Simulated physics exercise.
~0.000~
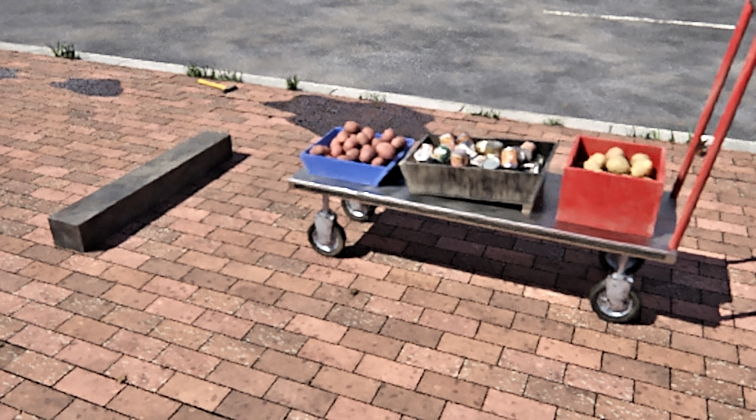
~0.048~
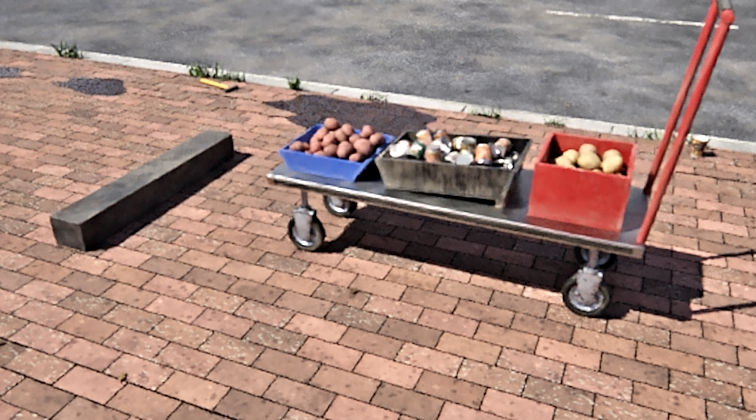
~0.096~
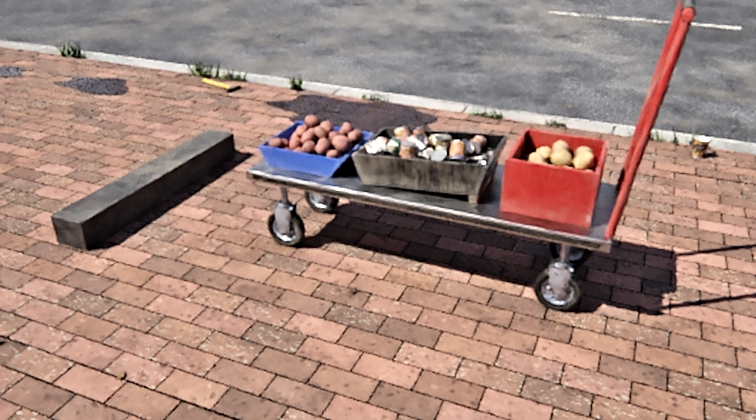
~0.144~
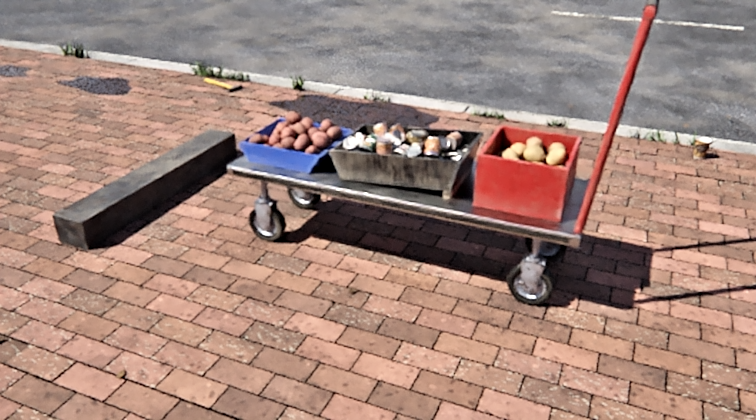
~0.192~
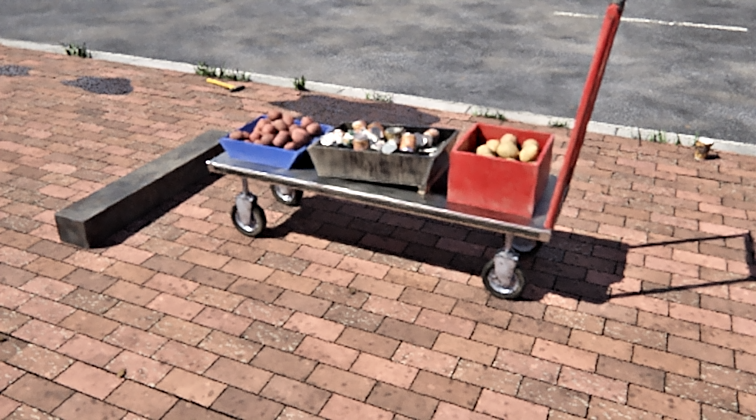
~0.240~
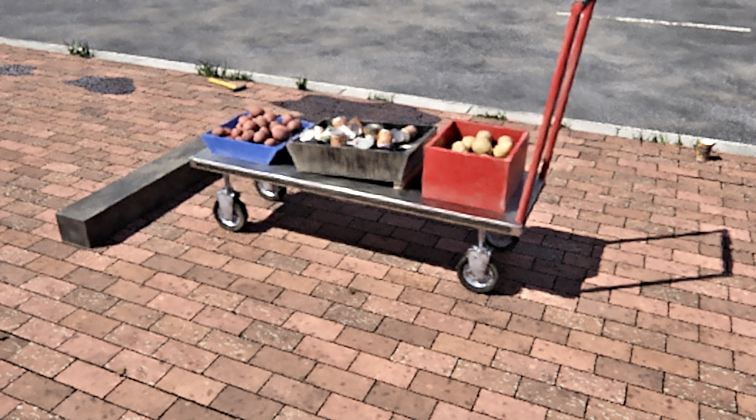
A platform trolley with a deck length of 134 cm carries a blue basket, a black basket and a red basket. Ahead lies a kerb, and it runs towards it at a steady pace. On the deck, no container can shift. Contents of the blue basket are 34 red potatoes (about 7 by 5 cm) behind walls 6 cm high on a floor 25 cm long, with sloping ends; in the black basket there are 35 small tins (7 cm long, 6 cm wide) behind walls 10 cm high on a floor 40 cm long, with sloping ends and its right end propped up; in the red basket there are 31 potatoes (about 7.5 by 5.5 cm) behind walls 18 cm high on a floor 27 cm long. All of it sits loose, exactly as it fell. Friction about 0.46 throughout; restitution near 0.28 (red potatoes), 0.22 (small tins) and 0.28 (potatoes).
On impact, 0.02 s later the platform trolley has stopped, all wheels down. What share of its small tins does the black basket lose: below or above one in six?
I'd expect not even a sixth of the small tins to leave the black basket.
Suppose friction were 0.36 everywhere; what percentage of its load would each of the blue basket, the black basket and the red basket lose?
You'd see blue basket shed 30 percent, black basket shed 10 percent, and red basket shed 0 percent.
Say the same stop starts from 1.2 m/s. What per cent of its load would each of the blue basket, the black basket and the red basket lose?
Then the blue basket sheds 0 per cent of its load, the black basket 0 per cent, and the red basket 0 per cent.
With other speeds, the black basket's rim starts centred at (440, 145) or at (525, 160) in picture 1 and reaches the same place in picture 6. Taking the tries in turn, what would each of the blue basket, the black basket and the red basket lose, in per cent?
Blue basket: 0 / 40 percent; black basket: 0 / 20 percent; red basket: 0 / 10 percent.
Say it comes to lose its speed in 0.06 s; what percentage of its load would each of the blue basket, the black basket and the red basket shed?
Result - blue basket: 10 percent, black basket: 10 percent, red basket: 0 percent.
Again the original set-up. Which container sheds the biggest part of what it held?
The blue basket is the one.
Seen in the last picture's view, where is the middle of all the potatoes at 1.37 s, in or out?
Somewhere around pixel (381, 147).
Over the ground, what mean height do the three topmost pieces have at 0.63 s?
Their middles average near 54 cm high.
After 0.41 s, the wheels strike.
After 0.51 s, 1 of 34 out of the blue basket, 0 of 35 out of the black basket and 0 of 31 out of the red basket.
After 0.63 s, 4 of 34 out of the blue basket, 1 of 35 out of the black basket and 0 of 31 out of the red basket.
After 0.86 s, 6 of 34 out of the blue basket, 2 of 35 out of the black basket and 0 of 31 out of the red basket.
Outcome (at 1.37 s), 6 of 34 out of the blue basket, 2 of 35 out of the black basket and 0 of 31 out of the red basket. Asked share, 2 of 35, 6 per cent.
